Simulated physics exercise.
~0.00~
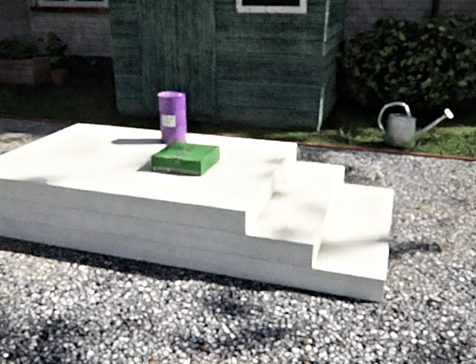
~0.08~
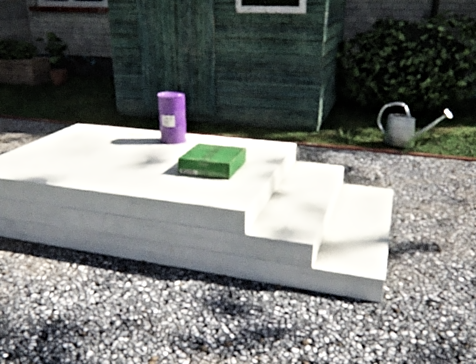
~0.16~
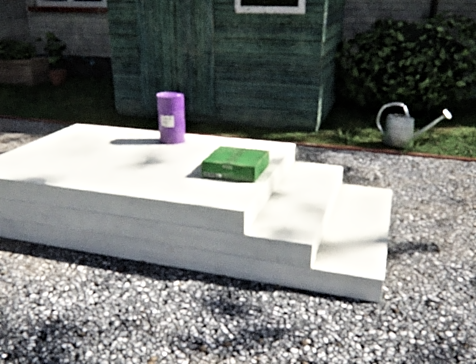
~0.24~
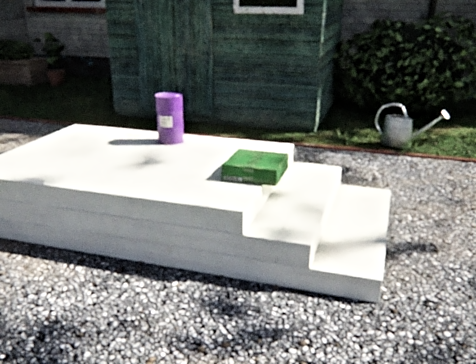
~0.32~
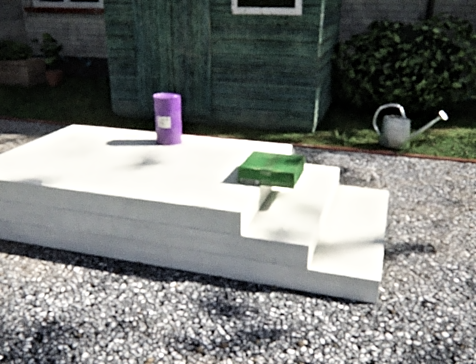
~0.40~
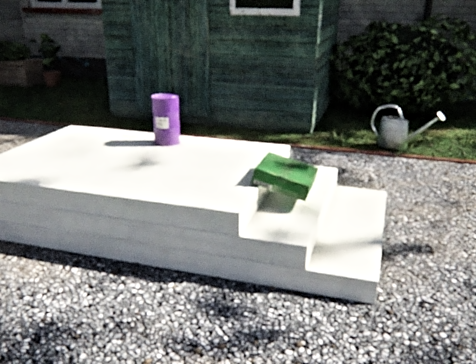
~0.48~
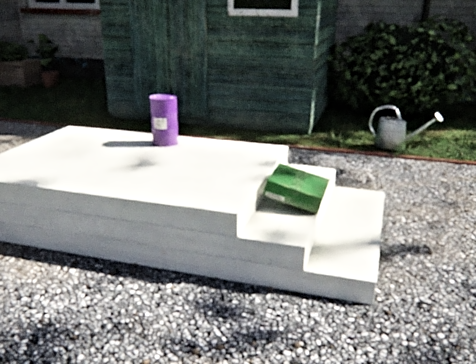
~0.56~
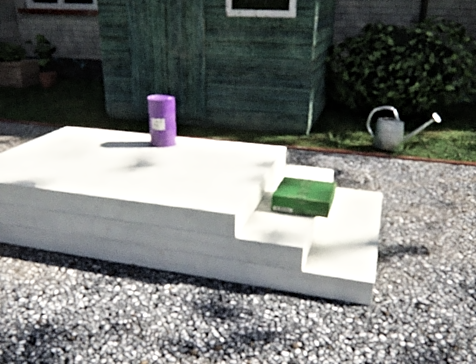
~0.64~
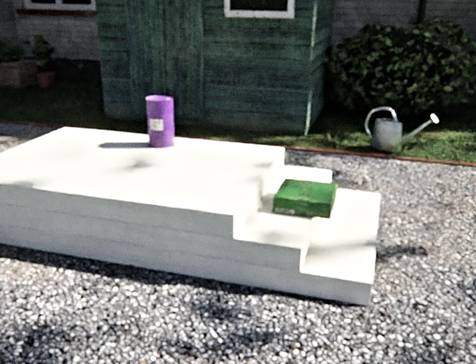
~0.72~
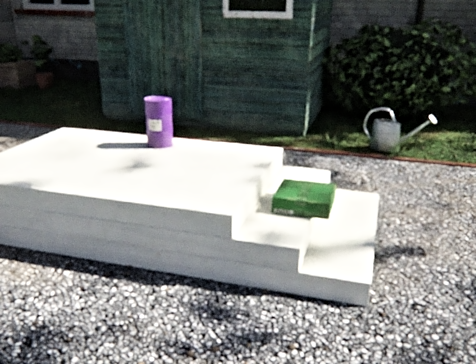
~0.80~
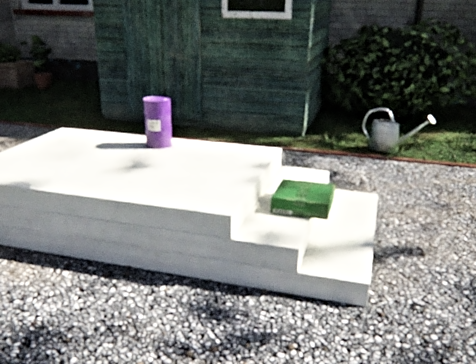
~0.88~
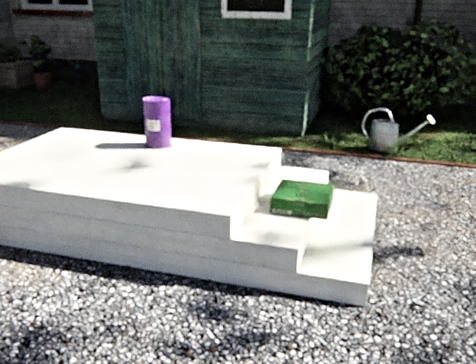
A white landing with steps going down to the right stands on gravel in a garden, seen from slightly above, with a dark green wooden shed, a bush and a grey watering can behind it. A purple canister stands on the landing, and a flat green box lies just in front of it. The green box slides right across the top to the edge. It moves out over the edge, tips and drops onto the step below. There it settles flat and stays, partway down, while the canister remains standing in its place on the landing.
